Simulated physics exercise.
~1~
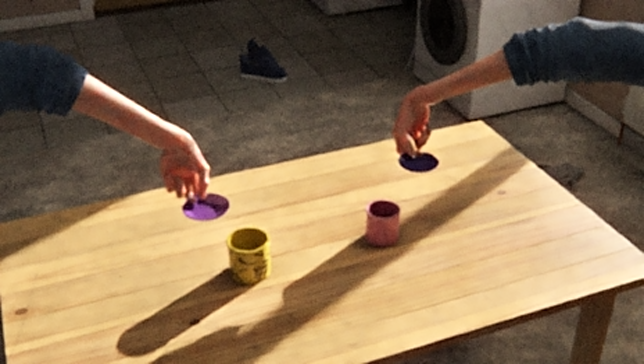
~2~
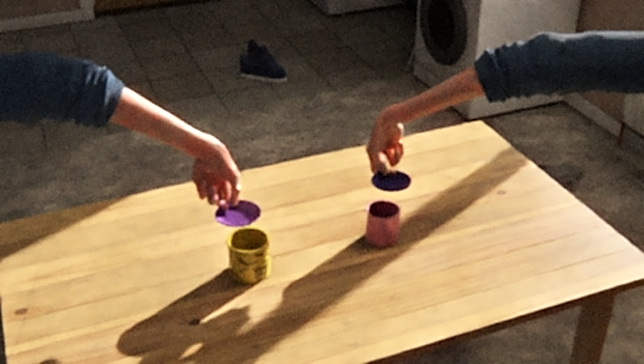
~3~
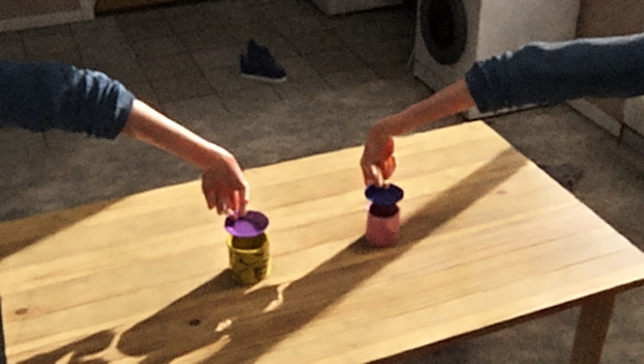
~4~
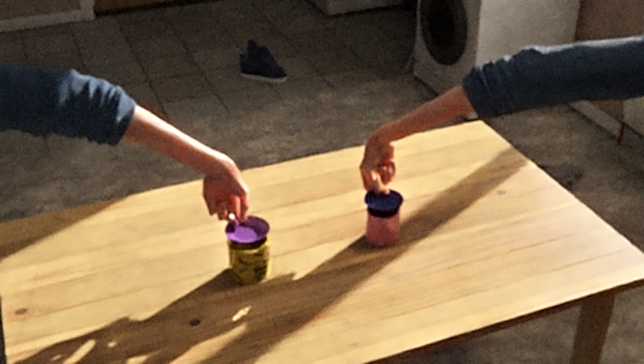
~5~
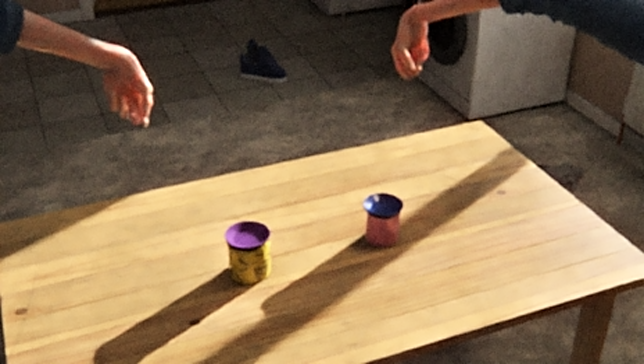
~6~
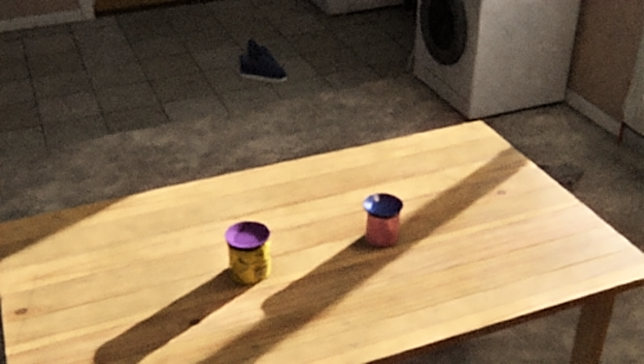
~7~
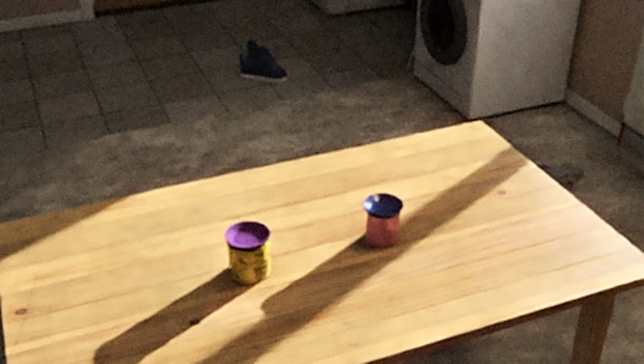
The footage shows two hands lowering a purple disc onto a yellow jar at left and a dark blue disc onto a pink cup at right on a wooden table; the hands let go and withdraw, and both discs stay resting on the rims, covering the openings.
